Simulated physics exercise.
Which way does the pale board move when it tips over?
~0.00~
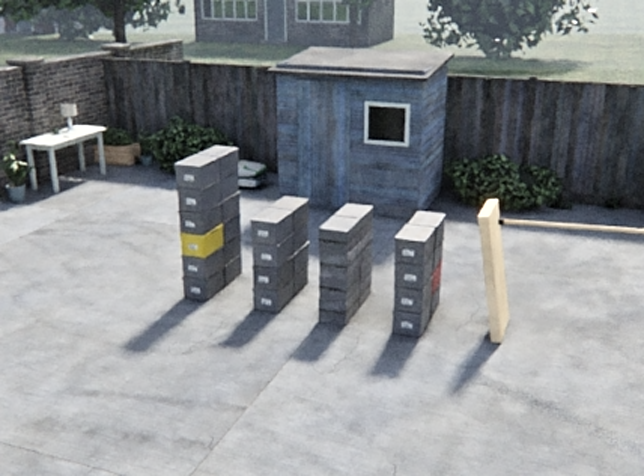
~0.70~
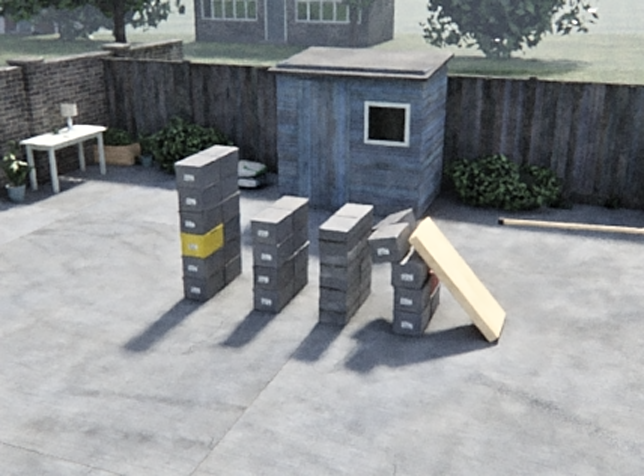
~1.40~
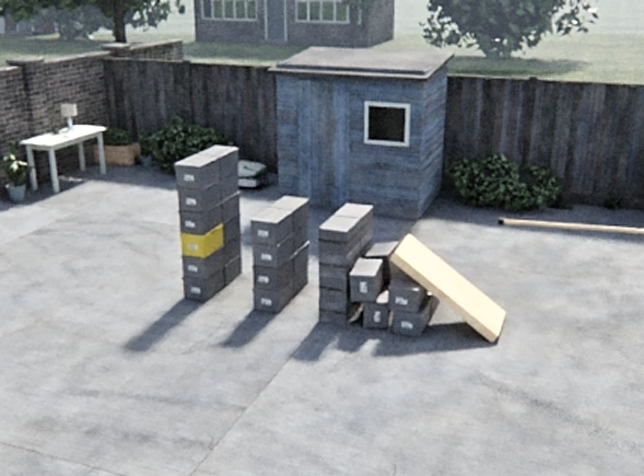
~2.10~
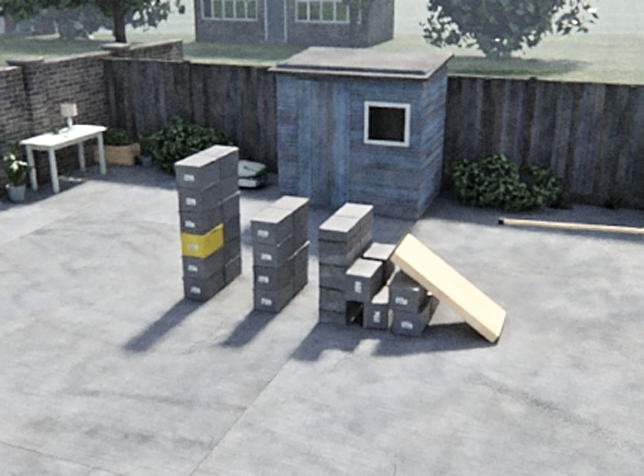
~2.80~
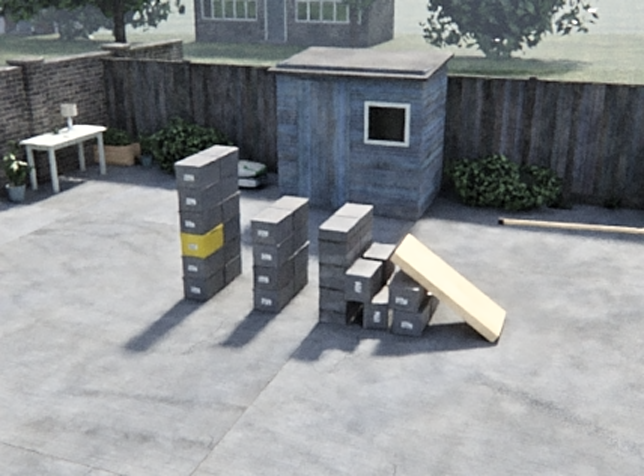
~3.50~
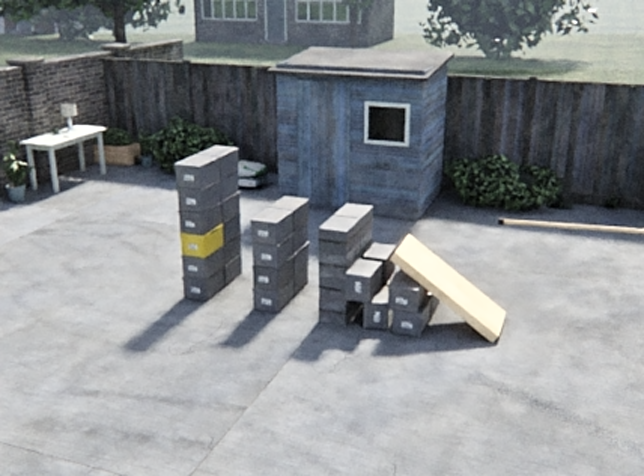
The board moves to the left, toward the nearest stack of totes.
